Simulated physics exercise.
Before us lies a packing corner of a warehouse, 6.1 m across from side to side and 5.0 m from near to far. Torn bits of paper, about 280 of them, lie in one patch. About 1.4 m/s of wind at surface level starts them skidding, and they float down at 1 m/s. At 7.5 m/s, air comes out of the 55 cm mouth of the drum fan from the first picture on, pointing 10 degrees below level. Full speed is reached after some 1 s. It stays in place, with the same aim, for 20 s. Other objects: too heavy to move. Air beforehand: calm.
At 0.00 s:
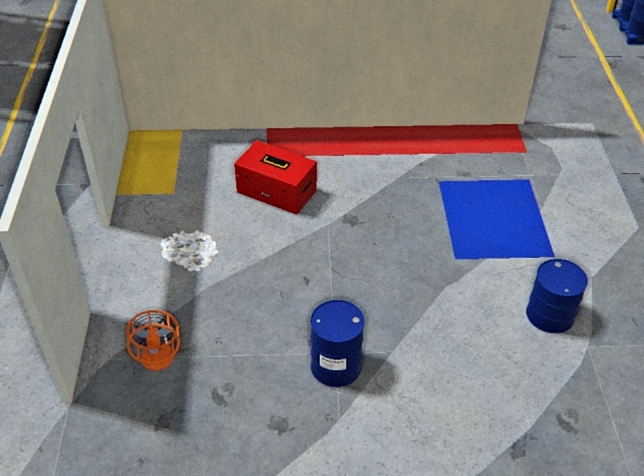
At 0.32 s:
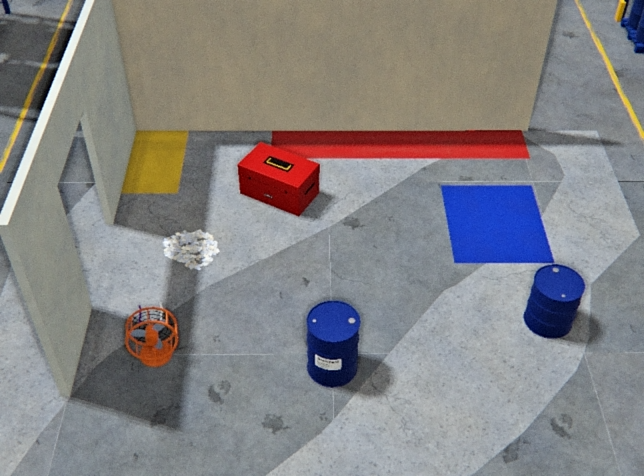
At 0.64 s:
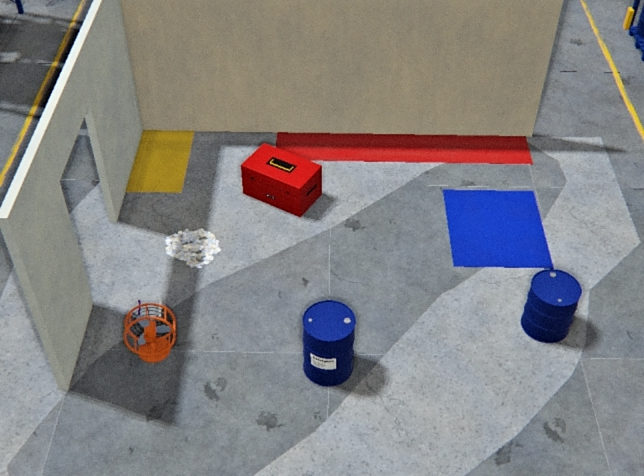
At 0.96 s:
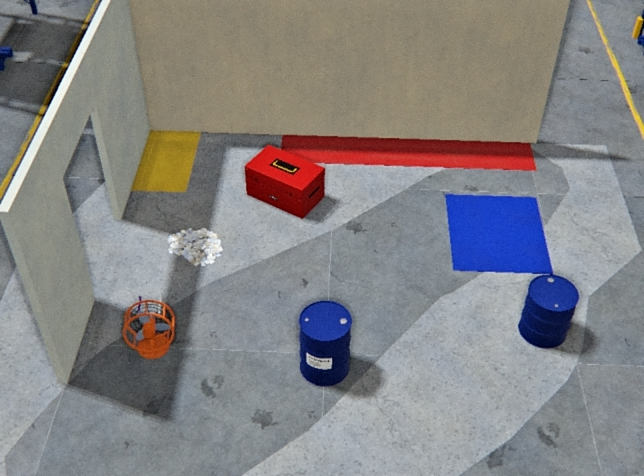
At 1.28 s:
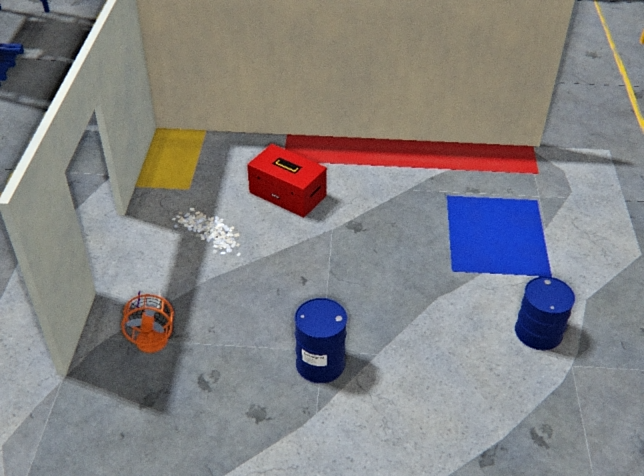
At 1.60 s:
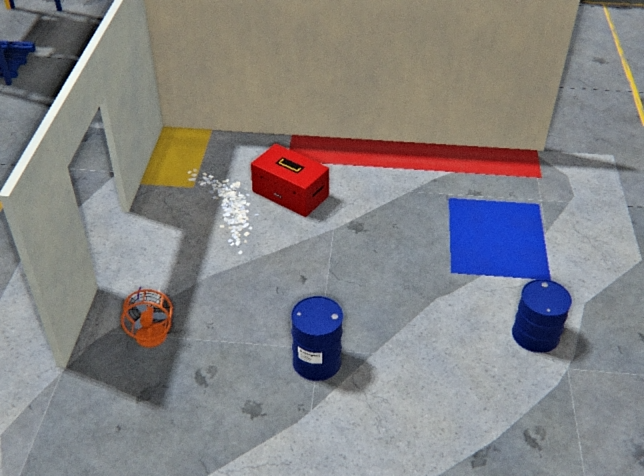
White paper scraps lie still in a patch, then scatter away from the orange drum fan.
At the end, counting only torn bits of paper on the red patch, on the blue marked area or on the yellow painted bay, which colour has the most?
Red.
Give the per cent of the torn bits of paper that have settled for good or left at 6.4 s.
About 10 %.
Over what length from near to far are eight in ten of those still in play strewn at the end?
That comes to close to 1.6 m, I reckon.
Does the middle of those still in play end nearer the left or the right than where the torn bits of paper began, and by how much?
Net drift: Rightward, close to 3.6 m.
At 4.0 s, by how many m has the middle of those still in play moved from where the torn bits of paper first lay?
The centre ends up some 2.4 m from the start.
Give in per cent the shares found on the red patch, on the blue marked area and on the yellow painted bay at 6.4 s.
Shares come out near 70 % for red, 0 % for blue and 0 % for yellow.
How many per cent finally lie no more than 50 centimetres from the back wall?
Roughly 40 in a hundred.
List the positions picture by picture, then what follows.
The middle of the torn bits of paper is near (189, 250), none has stirred yet and the mouth of the drum fan is at (153, 337), in the first frame.
The middle of the torn bits of paper is near (191, 248), none has stirred yet, the blue marked area is centred on (495, 223), the yellow painted bay is centred on (156, 161) and the red patch is centred on (399, 144), in the second frame.
The middle of the torn bits of paper is near (193, 246), none has stirred yet, the top of a packing case is at (281, 165) and the top of a barrel is at (329, 320), in the third frame.
The middle of the torn bits of paper is near (197, 246), the farthest in sight from the drum fan is at (204, 229) and about 10 % have left their places, in the fourth frame.
The middle of the torn bits of paper is near (213, 229), the farthest in sight from the drum fan is at (192, 209) and about 85 % have left their places, in the fifth frame.
The middle of the torn bits of paper is near (231, 203), the farthest in sight from the drum fan is at (195, 170) and all have left their places, in the sixth frame.
After 4.0 s, 0 % are on the blue marked area, 0 % on the yellow painted bay and 45 % on the red patch; the middle of those still in play is near (276, 147); 5 % have settled or left.
After 6.4 s, 0 % are on the blue marked area, 0 % on the yellow painted bay and 66 % on the red patch; the middle of those still in play is near (378, 151); 8 % have settled or left.
After 11.0 s, 0 % are on the blue marked area, 0 % on the yellow painted bay and 57 % on the red patch; the middle of those still in play is near (440, 155); 15 % have settled or left.
After 20.0 s, at the end, 0 % are on the blue marked area, 0 % on the yellow painted bay and 40 % on the red patch; the middle of those still in play is near (456, 157).
